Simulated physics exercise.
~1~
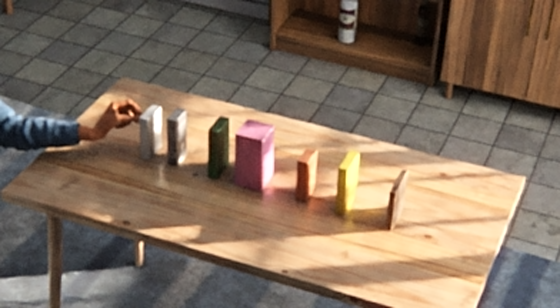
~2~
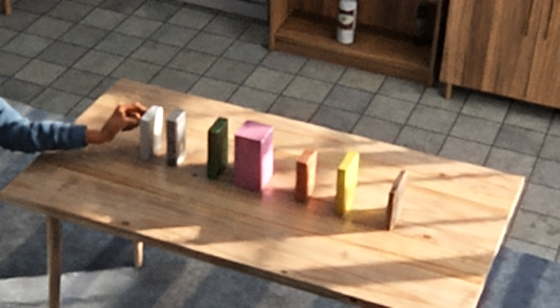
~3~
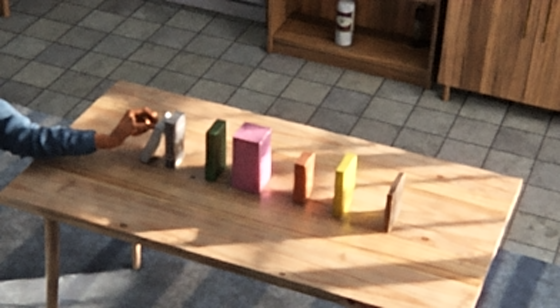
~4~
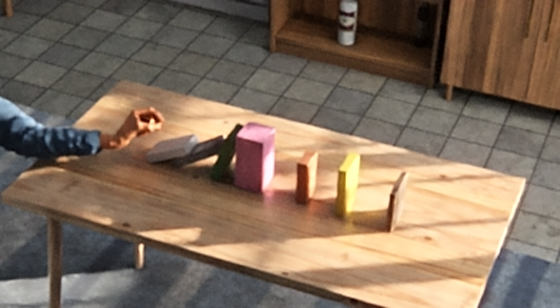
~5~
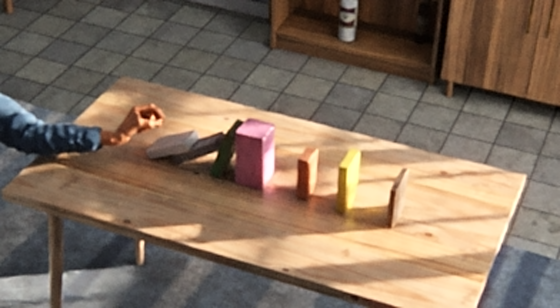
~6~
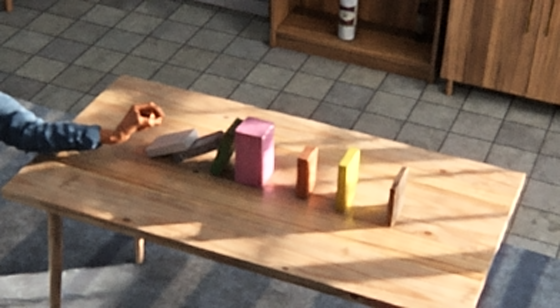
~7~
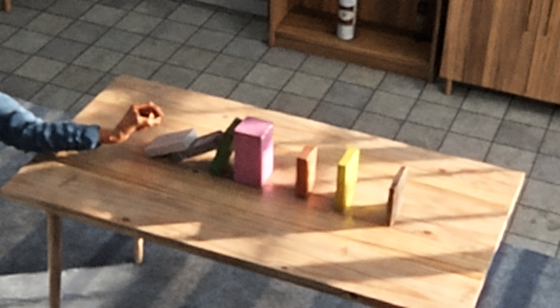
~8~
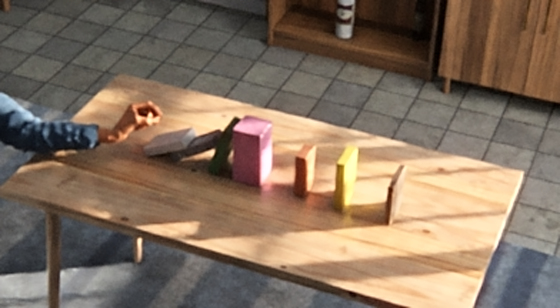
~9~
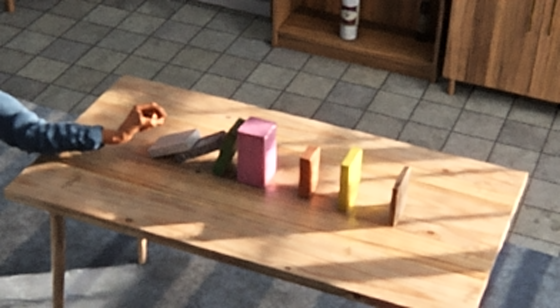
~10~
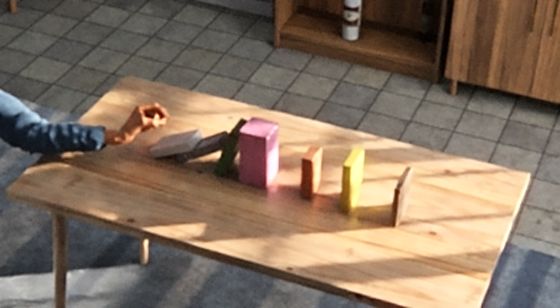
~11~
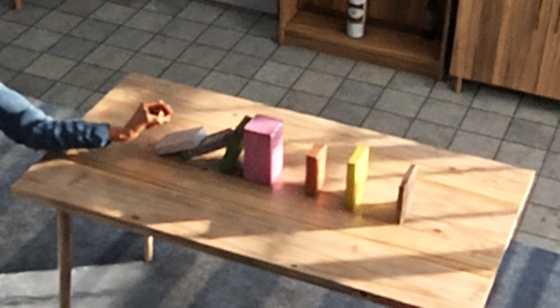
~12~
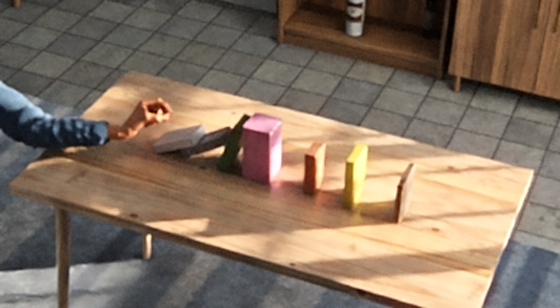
White board tipped by a hand toppling the grey packet onto the green block, which leans against the still-standing pink block.
